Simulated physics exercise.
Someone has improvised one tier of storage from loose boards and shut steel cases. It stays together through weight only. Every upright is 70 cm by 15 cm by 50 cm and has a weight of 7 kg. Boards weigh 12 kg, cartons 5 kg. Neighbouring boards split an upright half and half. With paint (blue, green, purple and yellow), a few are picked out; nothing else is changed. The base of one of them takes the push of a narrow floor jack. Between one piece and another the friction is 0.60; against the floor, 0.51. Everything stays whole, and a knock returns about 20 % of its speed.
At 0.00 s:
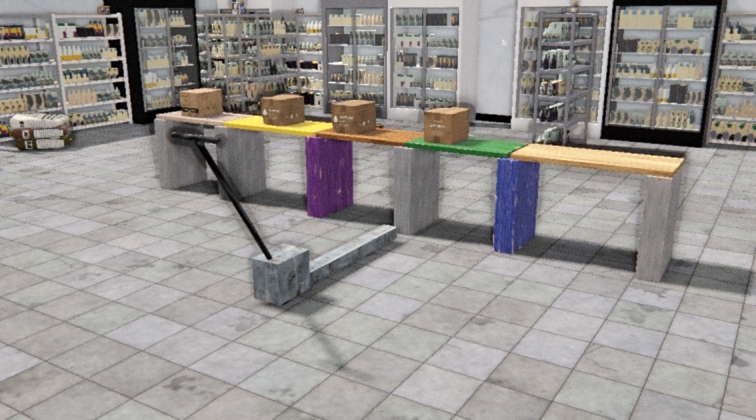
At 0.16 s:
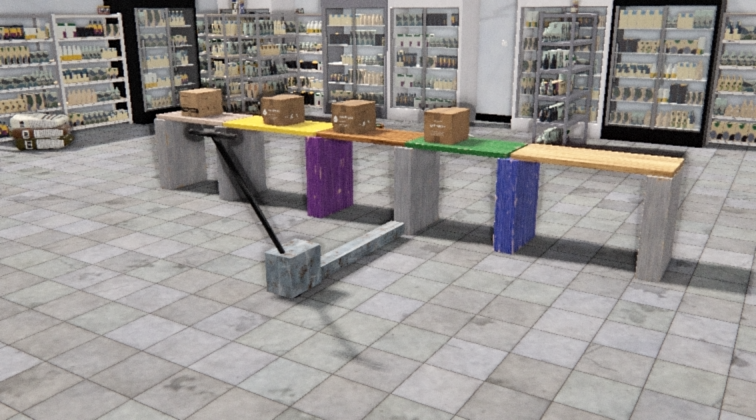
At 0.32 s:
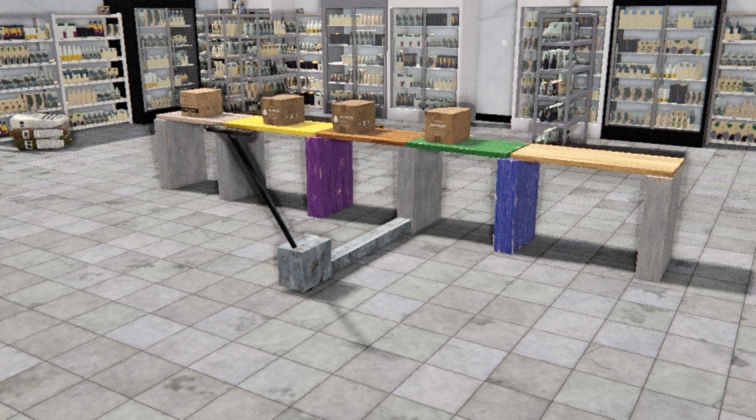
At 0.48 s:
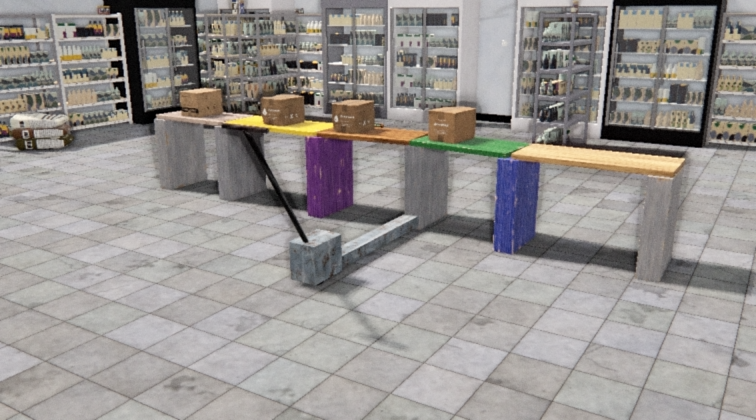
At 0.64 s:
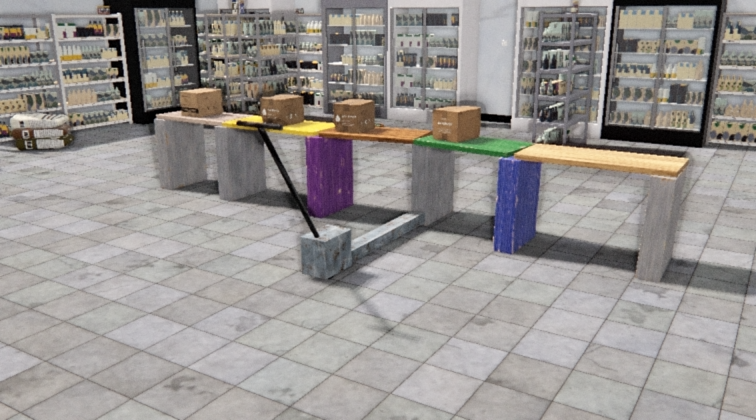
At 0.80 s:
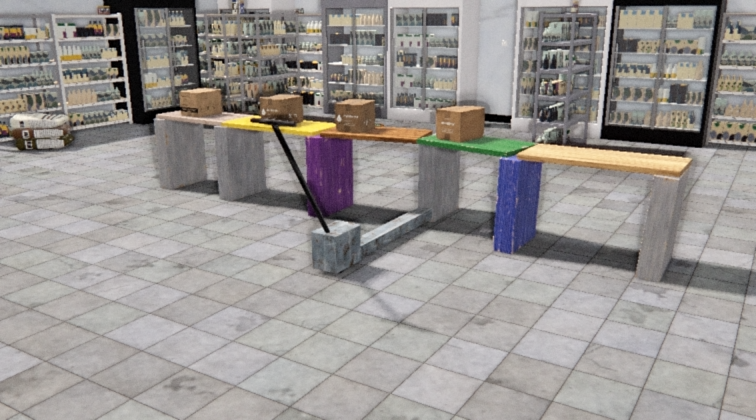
A floor jack meets a grey upright's base and pushes, shifting the green board slightly right.
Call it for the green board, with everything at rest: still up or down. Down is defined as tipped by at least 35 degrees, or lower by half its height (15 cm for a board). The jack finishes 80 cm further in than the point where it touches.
Falls.
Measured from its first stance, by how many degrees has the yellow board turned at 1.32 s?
Near 0 degrees from how it began.
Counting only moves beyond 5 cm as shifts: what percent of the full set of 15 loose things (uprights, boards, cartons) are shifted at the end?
Answer: 55 %.
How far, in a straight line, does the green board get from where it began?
Distance start to end: Approx. 75 cm.
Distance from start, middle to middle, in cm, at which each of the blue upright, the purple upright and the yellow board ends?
Displacements: Blue = 50, purple = 0, yellow = 0 (cm).
After 1.32 s, 2 of the 15 pieces down; green board 56° from how it stood, 34 cm lower; blue upright 7° from how it stood.
After 2.36 s, 6 of the 15 pieces down; green board 34° from how it stood, 47 cm lower; blue upright 42° from how it stood.
In the end (5.8 s), 7 of the 15 pieces down; green board 17° from how it stood, 57 cm lower; blue upright on its side; purple upright unmoved. From the last view, middles, green board near (523, 220), blue upright near (566, 245).
